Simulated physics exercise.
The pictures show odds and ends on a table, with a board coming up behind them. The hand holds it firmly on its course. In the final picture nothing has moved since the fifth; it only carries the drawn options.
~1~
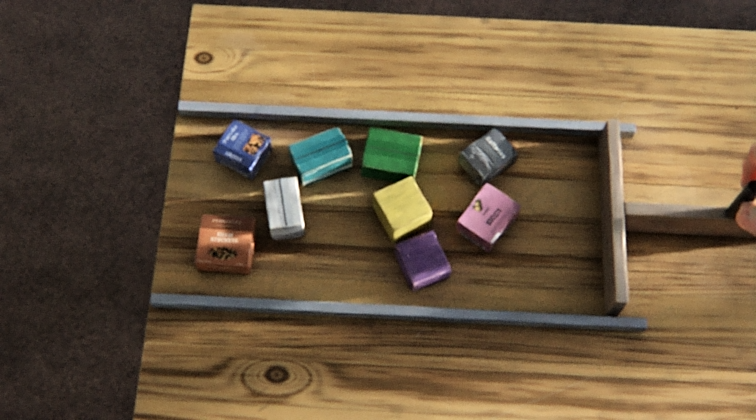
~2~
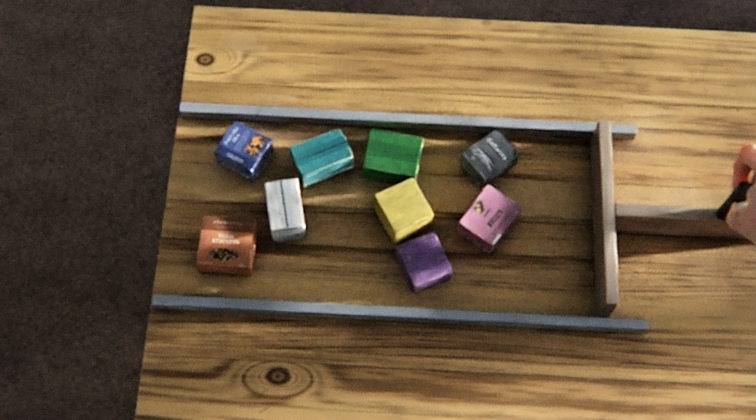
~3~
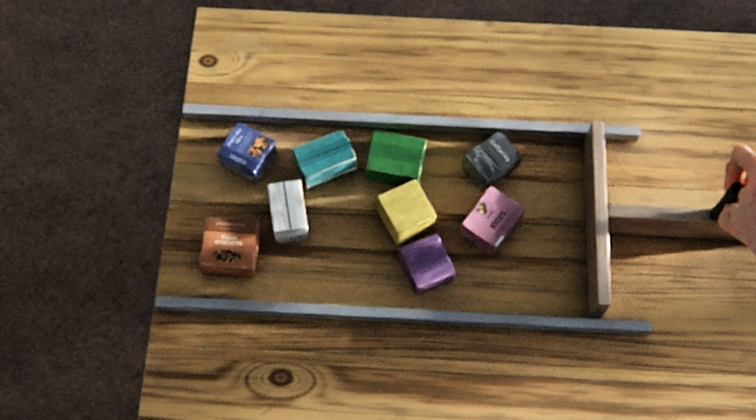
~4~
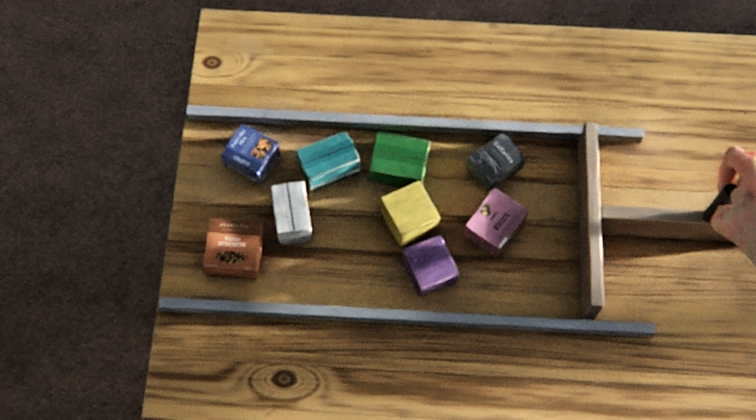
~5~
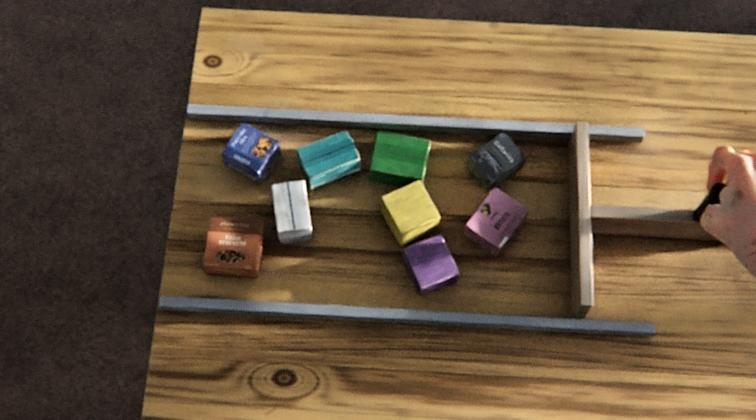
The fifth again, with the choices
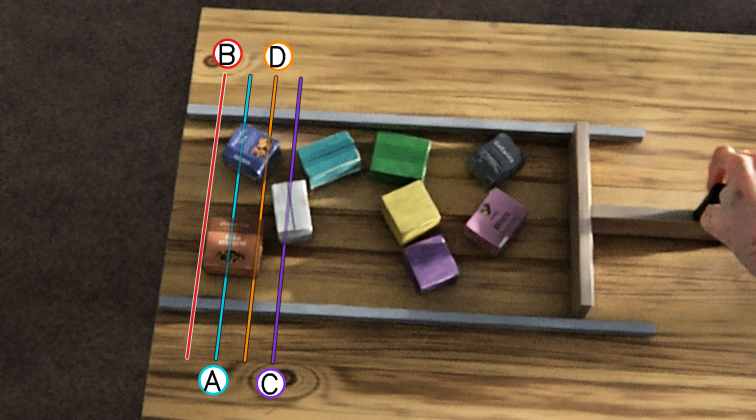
A hand slides a wooden board slightly left toward nine small colourful blocks and packets.
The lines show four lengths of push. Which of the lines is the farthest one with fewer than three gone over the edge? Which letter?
Stop at C.
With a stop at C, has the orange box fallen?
No.
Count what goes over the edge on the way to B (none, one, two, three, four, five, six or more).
By then, six or more.
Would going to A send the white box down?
Yes.
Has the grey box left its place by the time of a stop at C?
By then, yes.
On the copy, A at (234, 209); B at (207, 208); C at (288, 212); D at (261, 210).
On C. First, board (478, 204); turquoise box (321, 160); grey box (440, 163).
Then, board (370, 198); blue packet (200, 150); orange box (217, 253).
Finally, board (290, 194); blue packet over the edge; turquoise box over the edge; two fallen.
By contrast, A drops six; B drops six; D drops three.
